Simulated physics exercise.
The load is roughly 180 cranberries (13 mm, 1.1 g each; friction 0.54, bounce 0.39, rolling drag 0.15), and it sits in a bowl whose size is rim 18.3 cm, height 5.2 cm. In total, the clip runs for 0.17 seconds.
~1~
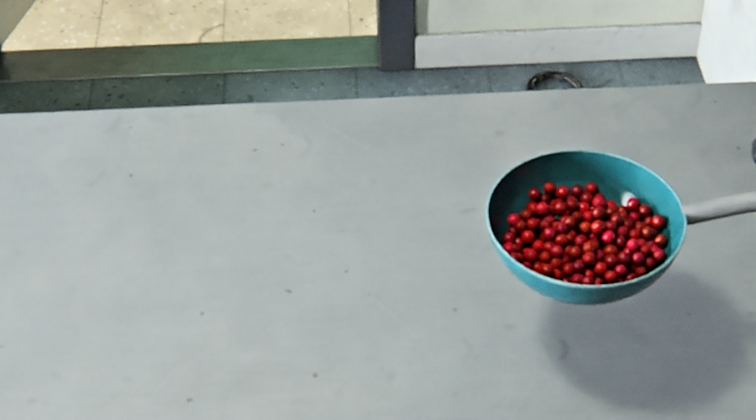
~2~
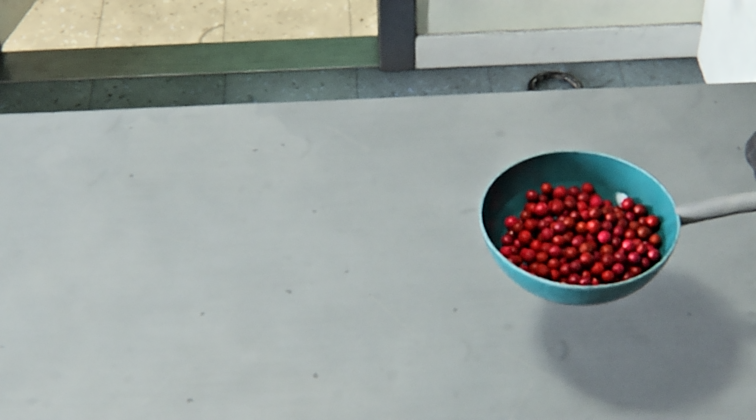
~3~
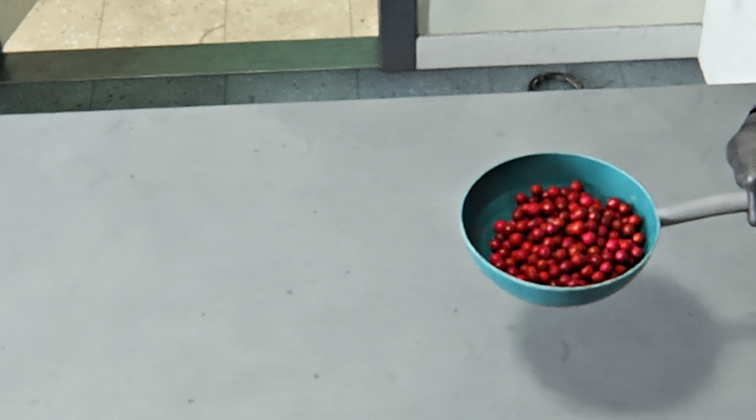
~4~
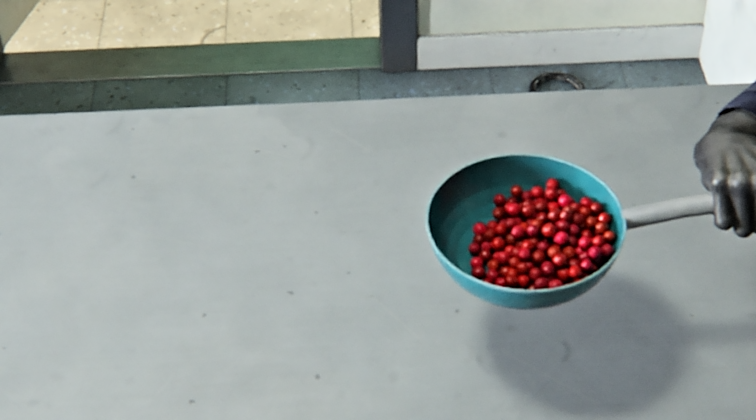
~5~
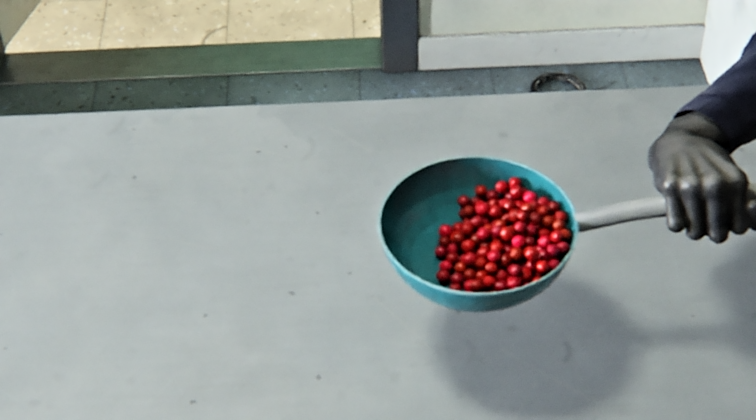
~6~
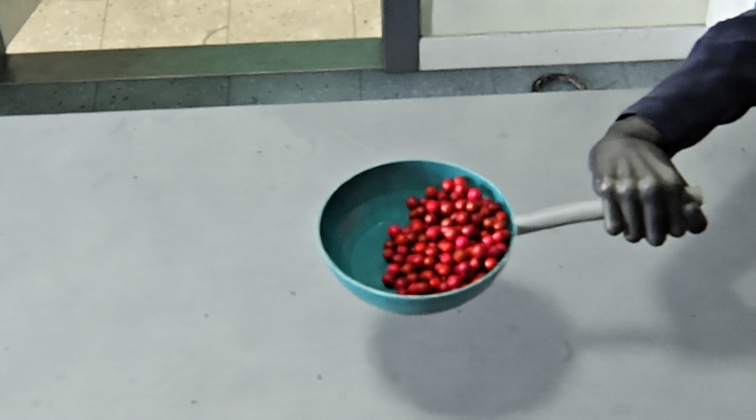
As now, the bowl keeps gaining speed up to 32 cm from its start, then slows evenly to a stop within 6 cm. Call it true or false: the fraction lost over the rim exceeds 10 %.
True.
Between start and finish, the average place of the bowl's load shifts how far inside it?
Around 3.5 cm.
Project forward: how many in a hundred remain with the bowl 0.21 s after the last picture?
70 %.
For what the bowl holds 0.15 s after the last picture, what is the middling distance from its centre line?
6.5 centimetres, roughly.
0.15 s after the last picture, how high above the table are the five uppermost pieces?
Measured height: Roughly 22 cm.
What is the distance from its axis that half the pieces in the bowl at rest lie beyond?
Median distance from the axis: Roughly 5.0 cm.
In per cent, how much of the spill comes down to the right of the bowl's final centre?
I'd say close to 0 in a hundred.
Then, 0.07 s after the last picture, tilt 0 degrees; bowl 100 %; middle of all pieces near (265, 253).
Then, 0.15 s after the last picture, tilt 0 degrees; bowl 100 %; middle of all pieces near (121, 245).
Then, 0.21 s after the last picture, tilt 0 degrees; bowl 70 %, in the air 30 %; middle of all pieces near (97, 226).
Then, 0.25 s after the last picture, tilt 0 degrees; bowl 60 %, in the air 40 %; middle of all pieces near (85, 223).
In the end, fallen left of where it stops 40 %, bowl 60 %.
